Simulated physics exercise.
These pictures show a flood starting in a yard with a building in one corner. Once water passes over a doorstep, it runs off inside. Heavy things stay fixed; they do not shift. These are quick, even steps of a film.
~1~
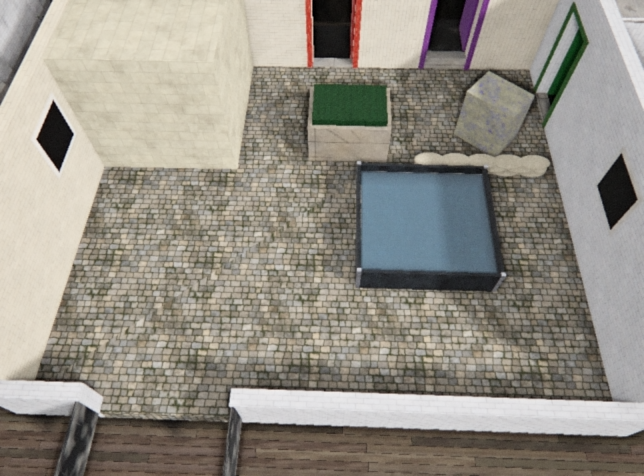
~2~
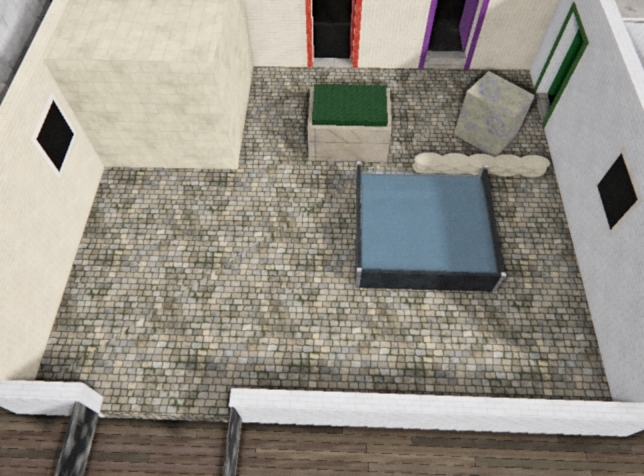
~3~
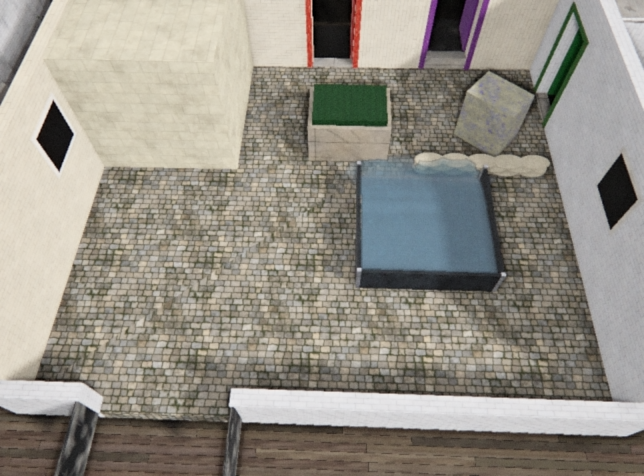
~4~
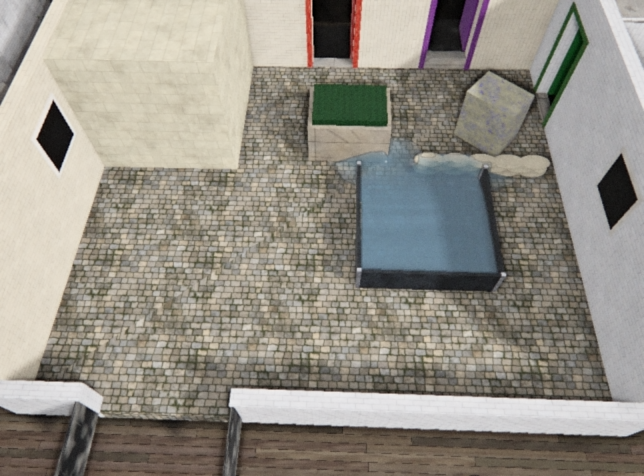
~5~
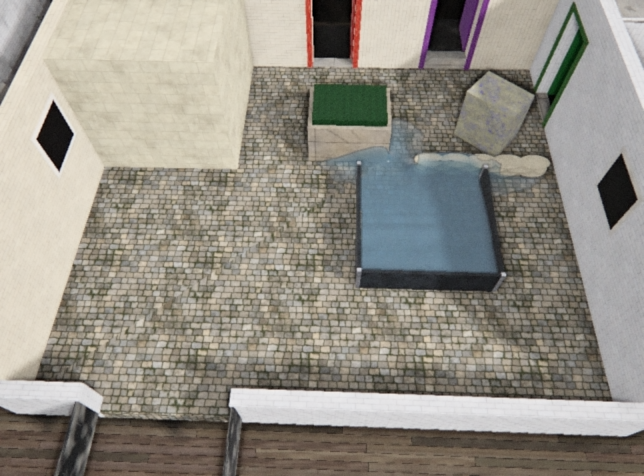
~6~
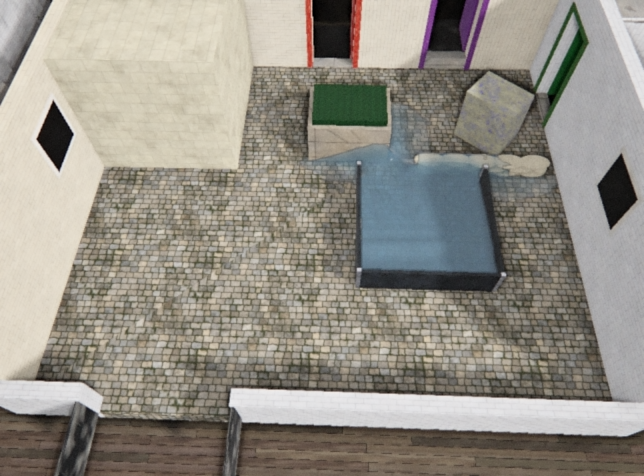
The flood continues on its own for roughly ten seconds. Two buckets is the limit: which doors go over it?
Outcome: The purple door will respect the limit; the green door will break the limit; the red door will respect the limit.
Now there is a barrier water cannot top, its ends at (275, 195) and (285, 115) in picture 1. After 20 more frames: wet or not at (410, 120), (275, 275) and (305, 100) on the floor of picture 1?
The first spot is swamped, the second swamped, the third swamped.
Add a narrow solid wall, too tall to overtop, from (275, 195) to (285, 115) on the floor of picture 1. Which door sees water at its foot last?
It is the green one.
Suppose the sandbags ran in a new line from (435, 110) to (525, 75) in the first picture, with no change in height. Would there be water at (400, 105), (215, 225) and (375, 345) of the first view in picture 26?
Well, in order they'd be waterlogged, waterlogged and left untouched.
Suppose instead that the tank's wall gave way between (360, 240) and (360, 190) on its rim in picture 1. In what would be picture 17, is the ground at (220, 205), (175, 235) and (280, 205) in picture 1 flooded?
Taken one by one: Sodden, then sodden, then sodden.
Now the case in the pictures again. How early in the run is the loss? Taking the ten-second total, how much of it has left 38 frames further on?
My guess would be around 30 percent.
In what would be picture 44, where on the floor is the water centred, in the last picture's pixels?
I'd point to (372, 189).
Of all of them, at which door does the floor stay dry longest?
Result: The door marked green.
A moment on, water covers 20 % of the floor; the purple door not reached, the green door not reached, the red door not reached.
Next, water covers 30 % of the floor; the purple door wet at the sill, nothing in, the green door not reached, the red door wet at the sill, nothing in.
Then, water covers 55 % of the floor; the purple door wet at the sill, nothing in, the green door wet at the sill, nothing in, the red door wet at the sill, nothing in.
Later, water covers 60 % of the floor; the purple door wet at the sill, nothing in, the green door over two buckets in, the red door wet at the sill, nothing in.
In the end, water covers 80 % of the floor; the purple door wet at the sill, nothing in, the green door over two buckets in, the red door wet at the sill, nothing in.
